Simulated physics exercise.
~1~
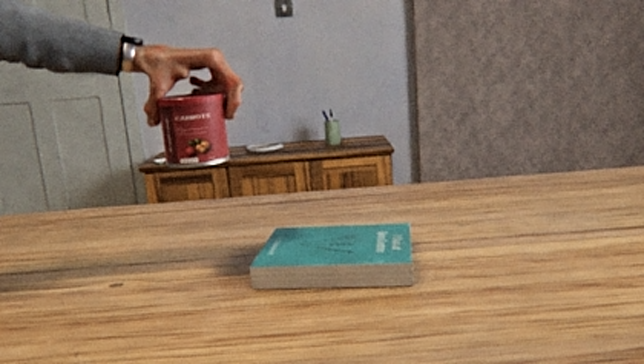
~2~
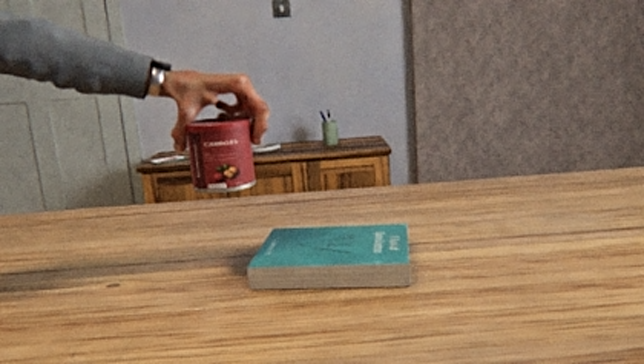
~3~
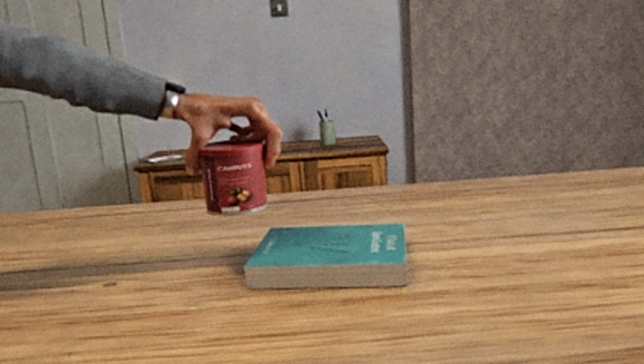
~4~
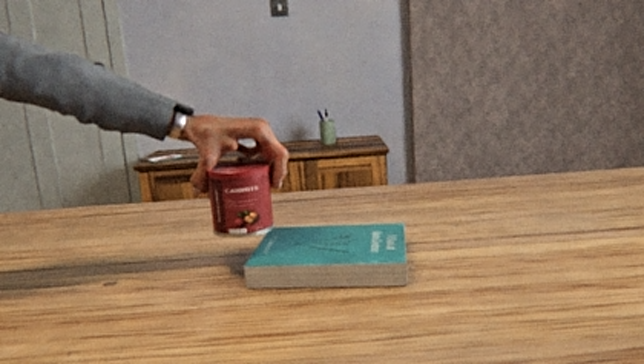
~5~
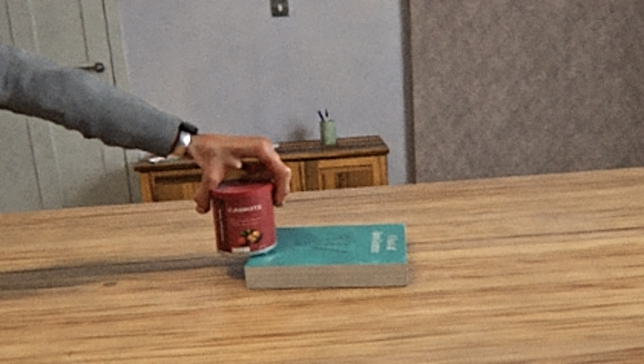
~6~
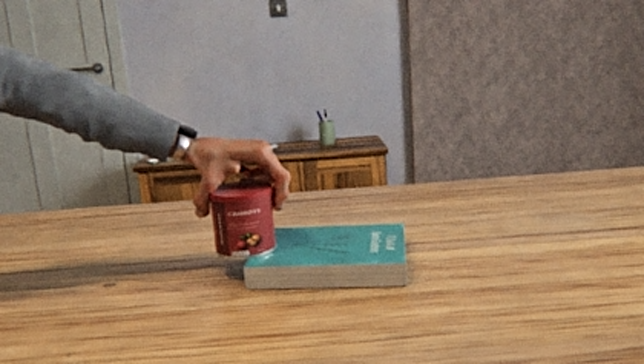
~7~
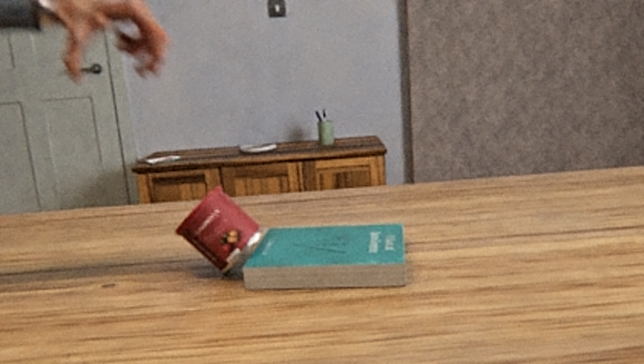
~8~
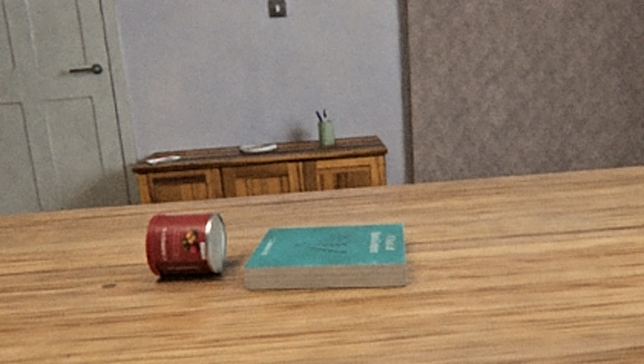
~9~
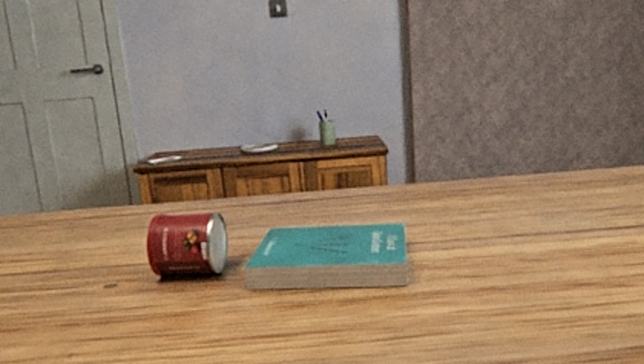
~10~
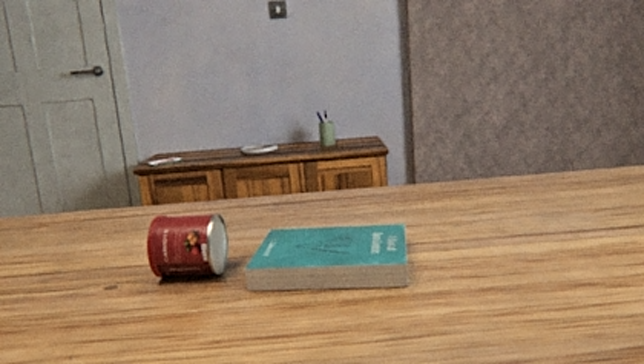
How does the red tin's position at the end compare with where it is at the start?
At the start the red tin is held upright in the air by a hand above the table, and at the end it lies on its side on the tabletop, just left of the turquoise book.
